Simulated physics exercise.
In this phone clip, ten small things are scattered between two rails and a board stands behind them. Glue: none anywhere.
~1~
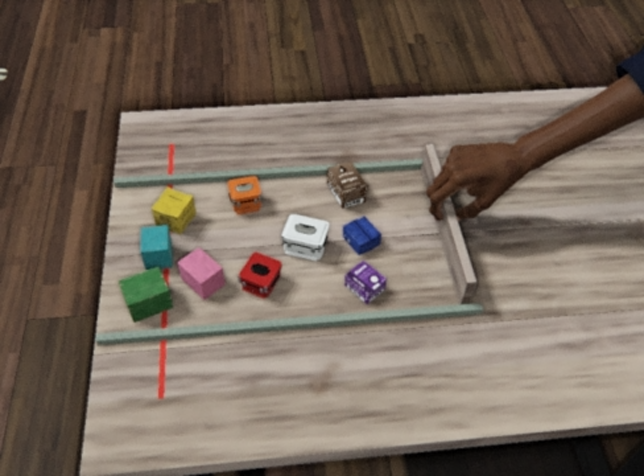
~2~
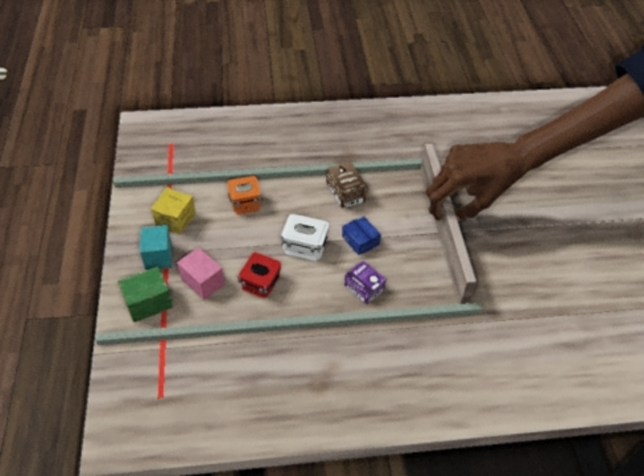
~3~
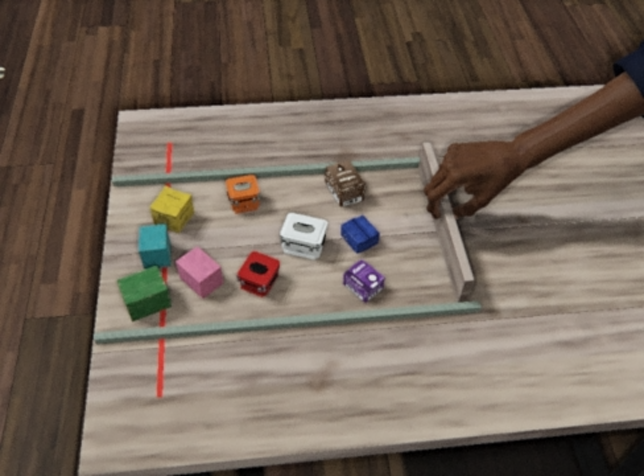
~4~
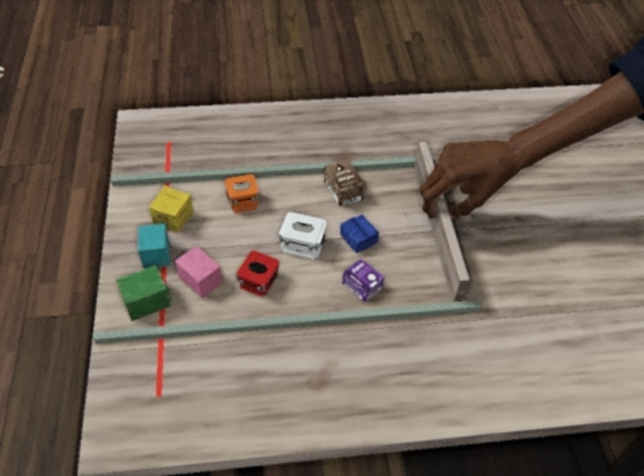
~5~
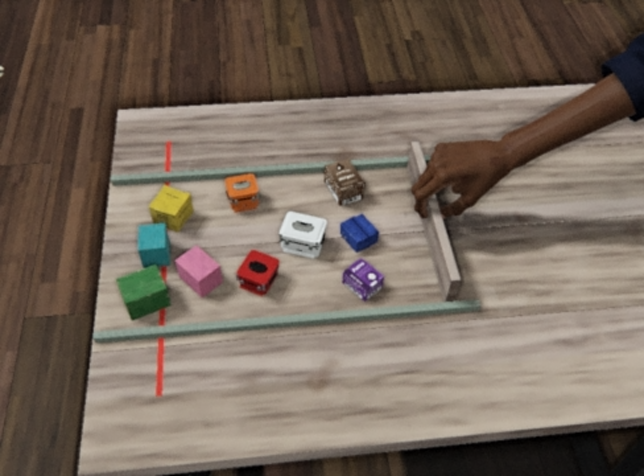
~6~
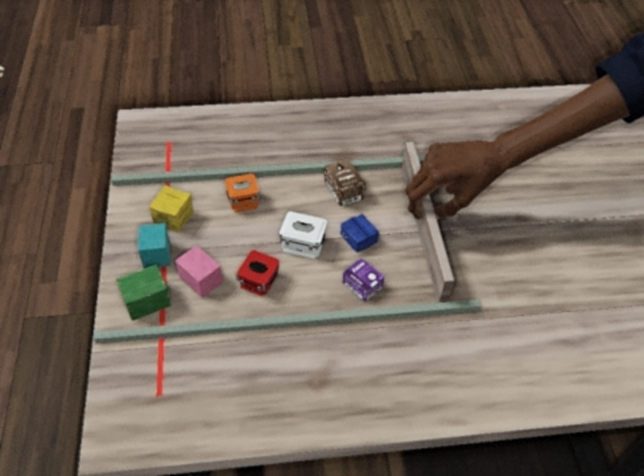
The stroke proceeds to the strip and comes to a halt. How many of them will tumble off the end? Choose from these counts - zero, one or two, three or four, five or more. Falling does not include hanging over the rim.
Count: Three or four.
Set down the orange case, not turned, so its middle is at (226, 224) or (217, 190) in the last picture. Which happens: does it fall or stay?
In the two tries the orange case is not knocked off and is not knocked off, in that order.
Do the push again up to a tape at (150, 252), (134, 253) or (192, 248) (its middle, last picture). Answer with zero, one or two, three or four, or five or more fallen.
Going through the three places in order, the answers are at least five; five or more; one to two.
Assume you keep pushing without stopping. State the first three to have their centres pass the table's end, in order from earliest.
Order: Green block, then turquoise block, then pink block.
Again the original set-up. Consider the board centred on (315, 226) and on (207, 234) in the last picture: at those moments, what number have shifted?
First 4, after that 10.
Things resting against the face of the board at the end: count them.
The count is 3.
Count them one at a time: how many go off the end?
That makes a total of 4.
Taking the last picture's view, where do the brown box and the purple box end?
Near (152, 193) and (149, 288).
A little later, none off yet; green block at rest near (144, 293); turquoise block at rest near (154, 246); yellow box at rest near (172, 209).
Next, none off yet; green block shifted about its own width near (93, 302); turquoise block shifted about its own width near (121, 247); yellow box shifted about its own width near (131, 218).
When it is over, the number that fall off is three or four; down, pink block, yellow box, turquoise block and green block.
